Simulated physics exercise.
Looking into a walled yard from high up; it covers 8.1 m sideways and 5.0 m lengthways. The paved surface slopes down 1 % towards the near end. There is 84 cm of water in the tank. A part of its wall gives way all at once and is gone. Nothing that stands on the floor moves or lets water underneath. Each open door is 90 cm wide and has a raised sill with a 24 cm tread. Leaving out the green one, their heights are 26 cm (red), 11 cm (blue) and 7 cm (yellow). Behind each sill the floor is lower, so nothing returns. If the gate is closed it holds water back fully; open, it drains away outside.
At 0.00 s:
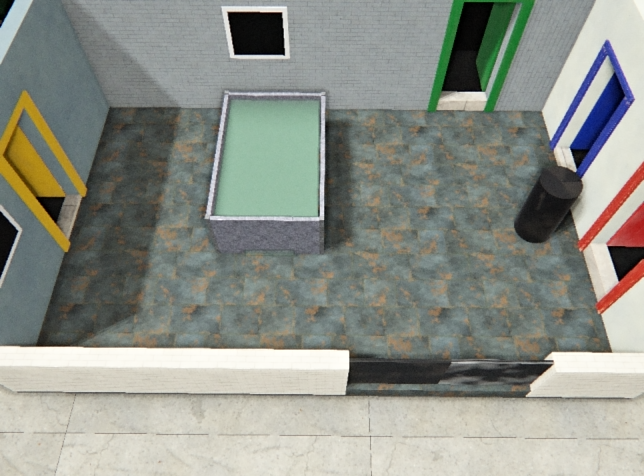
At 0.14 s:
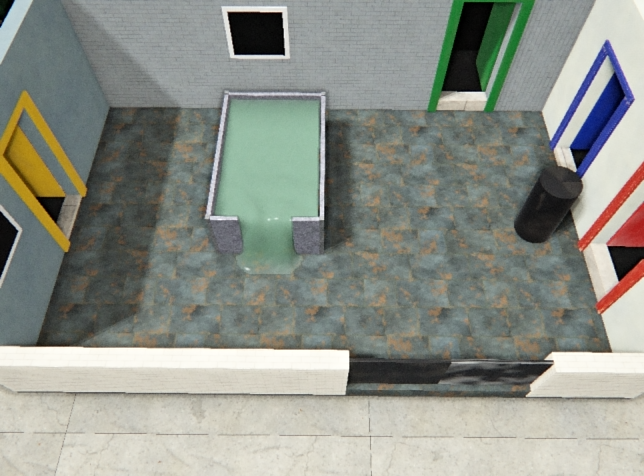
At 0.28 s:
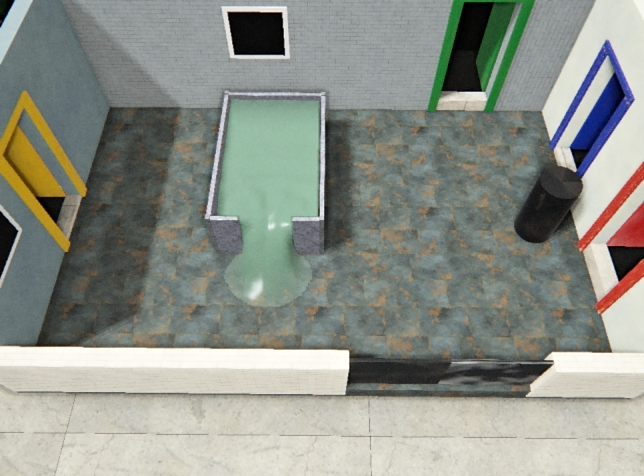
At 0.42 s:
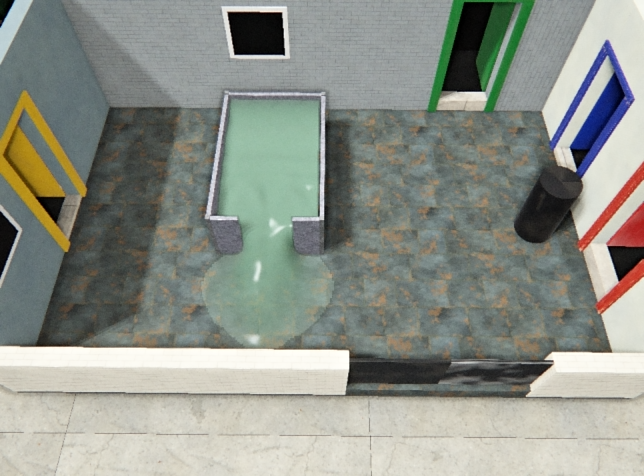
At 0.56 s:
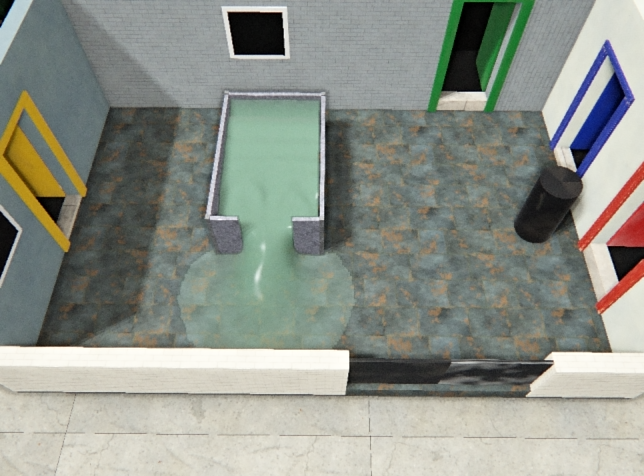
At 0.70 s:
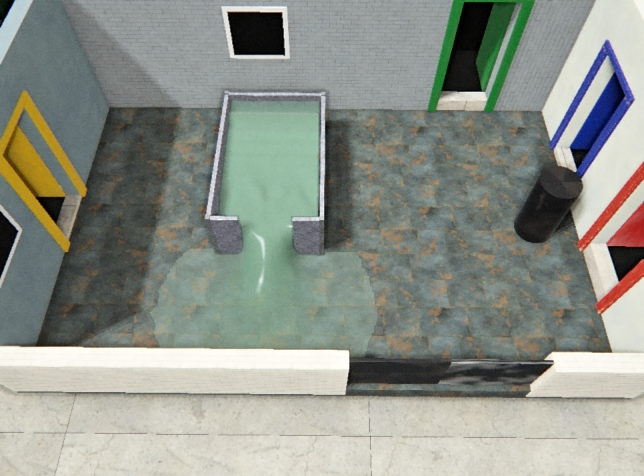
To begin with, pale green water sits still in a walled tank in a paved yard with yellow, green, blue and red doorways and a dark cylinder at right. Part of the tank's near wall vanishes, and water pours out, spreading in a widening, thinning sheet toward the low front wall.
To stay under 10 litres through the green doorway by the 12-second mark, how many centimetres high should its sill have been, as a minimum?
About 6.5 cm.
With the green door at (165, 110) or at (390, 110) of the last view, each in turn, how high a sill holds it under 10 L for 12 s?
About 11.5 and 9.5 cm.
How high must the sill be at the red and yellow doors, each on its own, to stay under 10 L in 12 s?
Roughly 15 cm at red and 7.5 cm at yellow.
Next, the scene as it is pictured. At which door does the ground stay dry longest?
The green one.
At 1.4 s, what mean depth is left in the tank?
Some 59 cm.
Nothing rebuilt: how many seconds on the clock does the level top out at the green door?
At about 9.0 s.
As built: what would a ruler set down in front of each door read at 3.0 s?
In cm: Red 18, green 0, blue 0, yellow 7.
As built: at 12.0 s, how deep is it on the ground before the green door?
Roughly 6.0 cm deep.
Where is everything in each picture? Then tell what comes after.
Still water, 84 cm deep, in the tank at (271, 154); the green door at (473, 67) is dry, in the first frame.
The gap is at (268, 239), the front 0.3 m out at (249, 270); the back of the tank holds 84 cm, in the second frame.
Water pours out at (269, 240) and has run 0.9 m, to (254, 302); about 13 cm deep outside, 84 cm at the back, in the third frame.
Water pours out at (269, 241) and has run 1.5 m, to (255, 345); about 8 cm deep outside, 84 cm at the back, in the fourth frame.
The gap is at (269, 240), the front 1.9 m out at a hidden place; the back of the tank holds 80 cm, in the fifth frame.
Water pours out at (269, 240) and has run 2.1 m, to a hidden place; about 5 cm deep outside, 72 cm at the back; 3.9 m in a straight line remain to the green door at (473, 67), in the sixth frame.
After 1.4 s water covers 20 % of the floor, deepest (50 cm) near (273, 256); it has not reached the green door.
After 3.0 s water covers 45 % of the floor, deepest (34 cm) near (43, 368); it has not reached the green door.
After 12.0 s water covers 95 % of the floor, deepest (12 cm) near (43, 368); 6 cm at the green door, 0 litres in over its 24 cm sill.
At the green door as built, the water arrived by 4.9 s and peaked near 9 cm at 9.2 s.
With a sill of 5.5 cm, 19 litres would have come in within the 12 s; with 7.5 cm, 3 litres. So under 10 litres takes about 6.5 cm.
